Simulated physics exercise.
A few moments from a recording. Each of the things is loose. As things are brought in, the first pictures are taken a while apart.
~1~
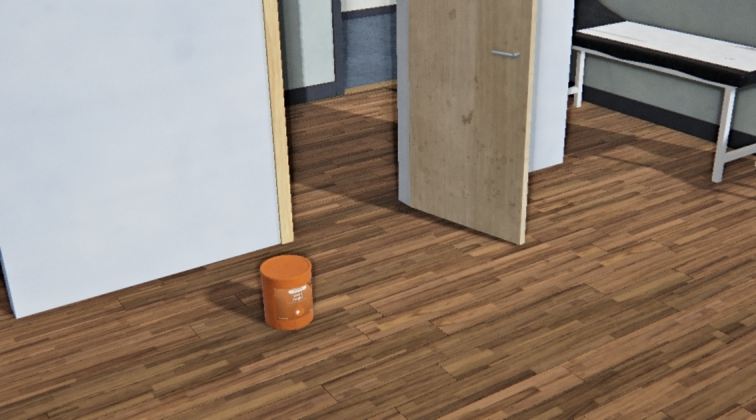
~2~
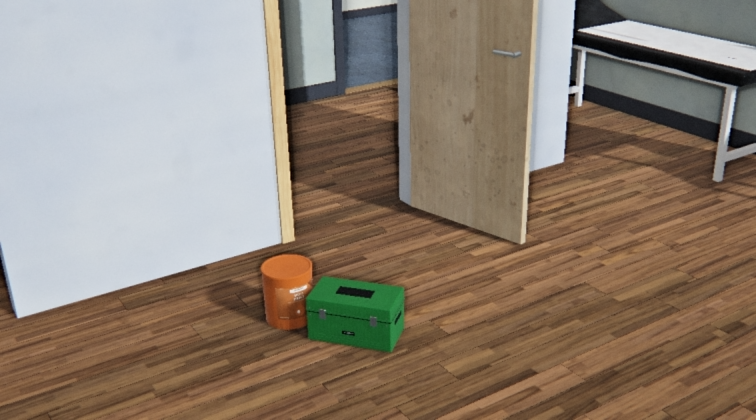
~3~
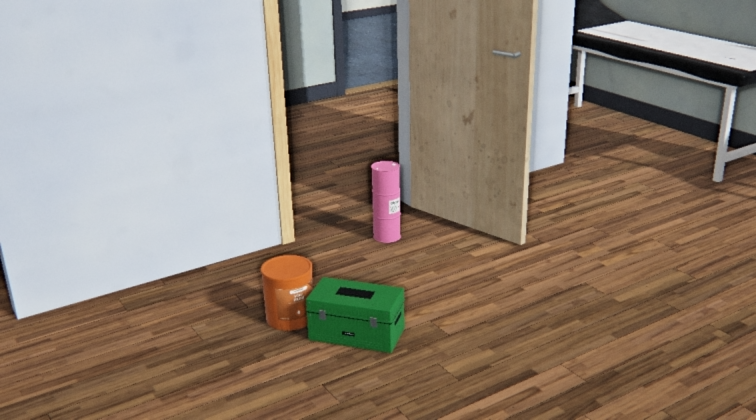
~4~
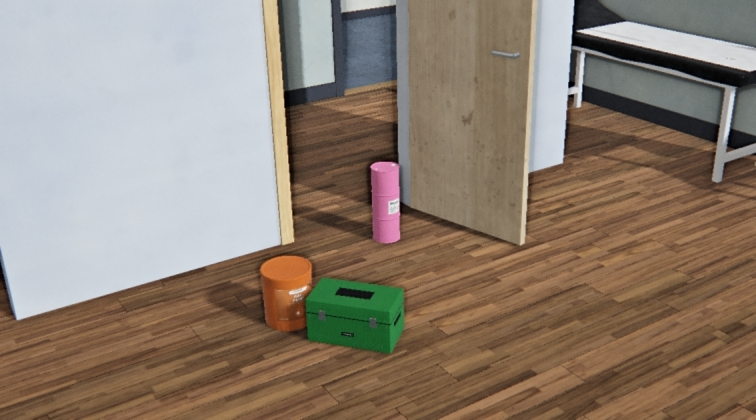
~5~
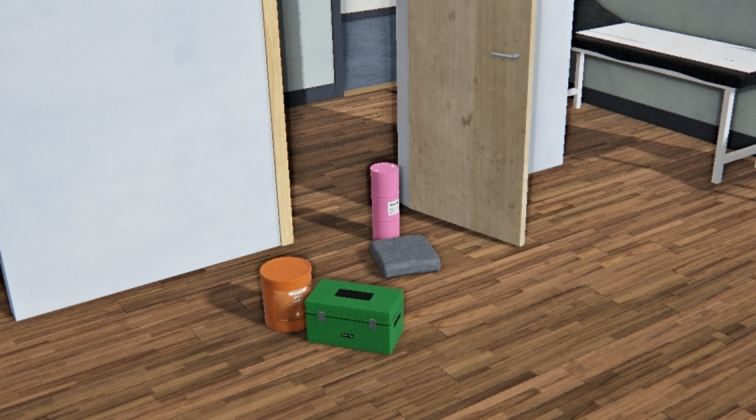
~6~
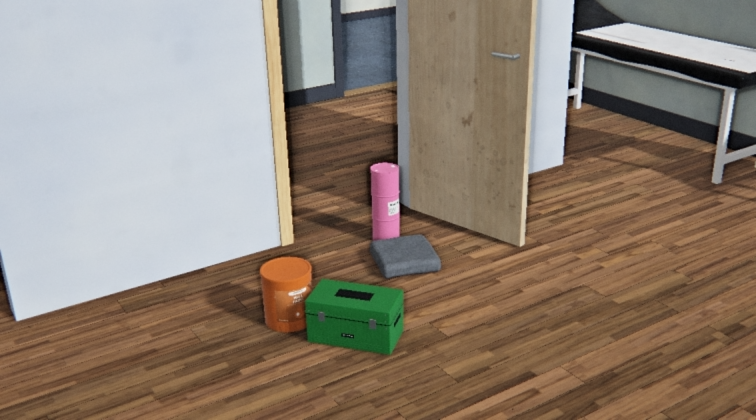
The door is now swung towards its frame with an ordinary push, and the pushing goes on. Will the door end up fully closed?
No.
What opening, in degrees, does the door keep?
About 25°.
Then, 1.60 s past the last view, open by 65°; grey cushion displaced a little near (400, 256).
Then, 2.30 s past the last view, open by 44°; grey cushion displaced about its own width near (353, 252); pink canister displaced a little.
Then, 3.10 s past the last view, open by 31°; grey cushion displaced about its own width near (327, 247); pink canister displaced about its own width.
Finally, open by 23°; moved from the start, grey cushion and pink canister; the other 2 still in place. Final places as the last picture's camera would see them, grey cushion near (314, 242).
